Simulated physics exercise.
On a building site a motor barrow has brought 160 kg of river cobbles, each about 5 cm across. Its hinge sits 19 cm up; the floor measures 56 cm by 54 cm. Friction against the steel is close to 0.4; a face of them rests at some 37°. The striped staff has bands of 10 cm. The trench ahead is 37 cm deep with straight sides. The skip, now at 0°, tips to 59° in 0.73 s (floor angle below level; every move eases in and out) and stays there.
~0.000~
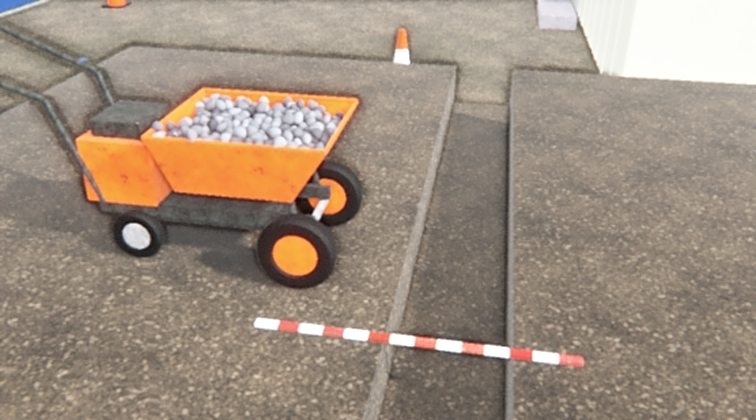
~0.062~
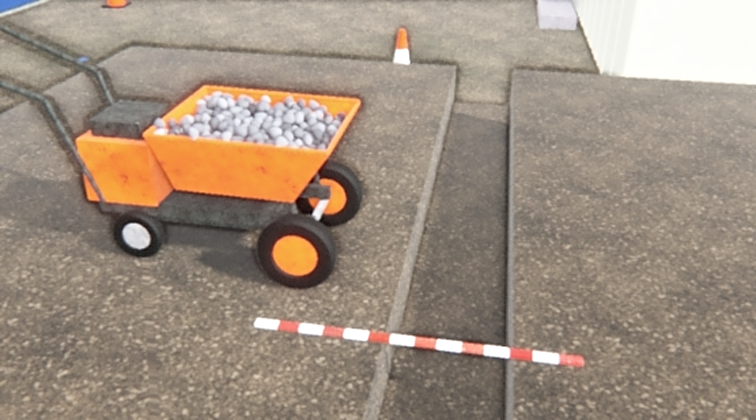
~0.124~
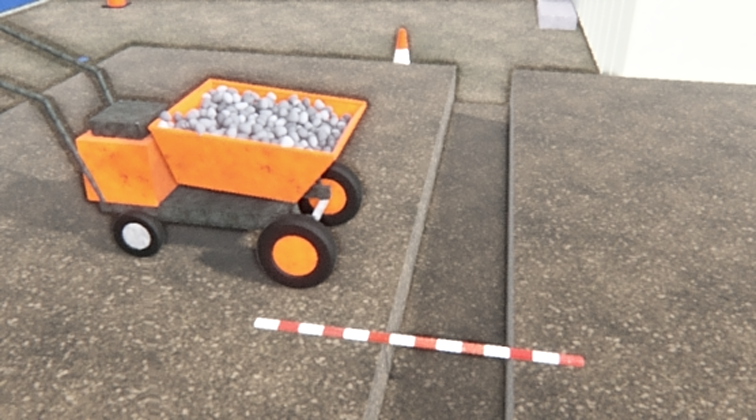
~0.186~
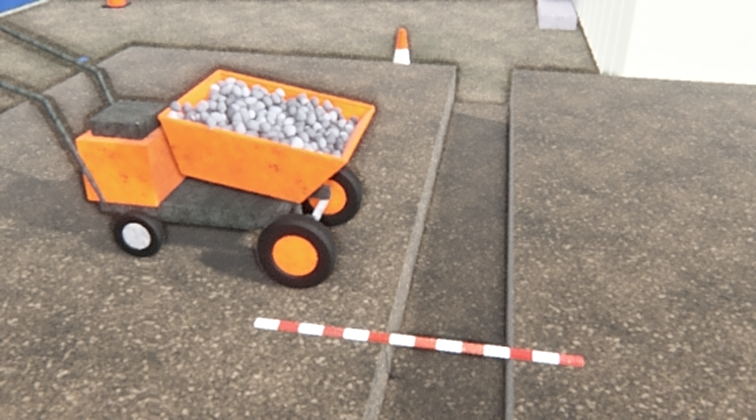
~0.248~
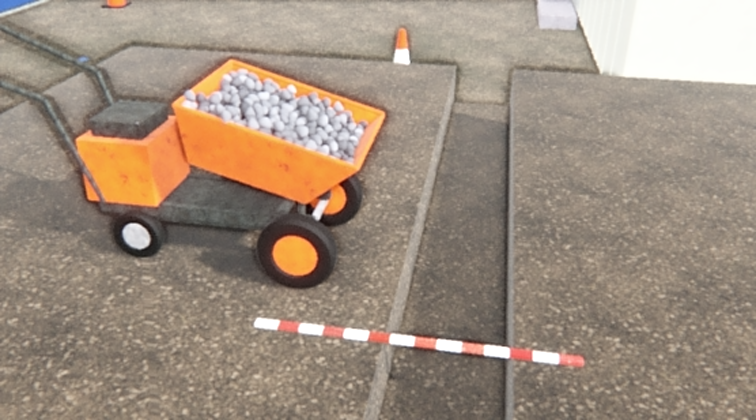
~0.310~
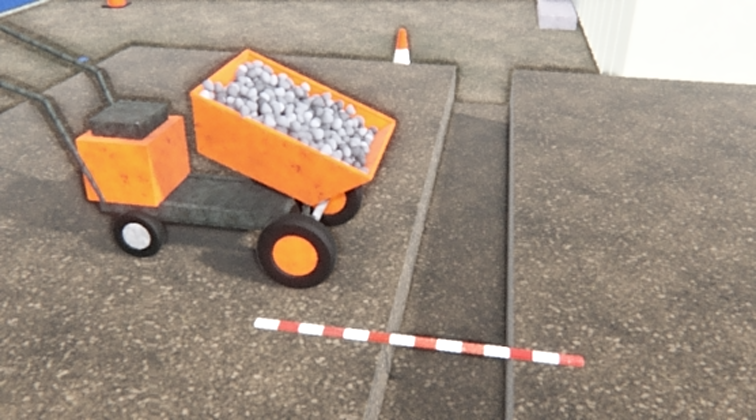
Building site, an orange motor barrow standing still beside a trench, its skip of grey stones tilting steadily forward to the right.
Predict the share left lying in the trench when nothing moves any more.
Some 61 per cent of it.
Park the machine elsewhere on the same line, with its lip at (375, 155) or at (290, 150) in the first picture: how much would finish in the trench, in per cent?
About 40 and 60 per cent.
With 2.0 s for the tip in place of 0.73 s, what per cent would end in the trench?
It would be near 55 per cent.
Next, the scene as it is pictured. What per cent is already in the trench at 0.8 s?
About 15 per cent by then.
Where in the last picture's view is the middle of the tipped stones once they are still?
Near (470, 322).
After 0.6 s the floor is at 50°; 100 % in the skip; the foremost stones are at (402, 188).
After 0.8 s the floor is at 59°; 85 % in the skip, 15 % in the trench; the foremost stones are at (476, 252).
After 1.2 s the floor is at 59°; 52 % in the skip, 45 % in the trench, 3 % past the trench; the foremost stones are at (573, 264).
After 3.1 s the floor is at 59°; 36 % in the skip, 61 % in the trench, 3 % past the trench; the foremost stones are at (715, 273).
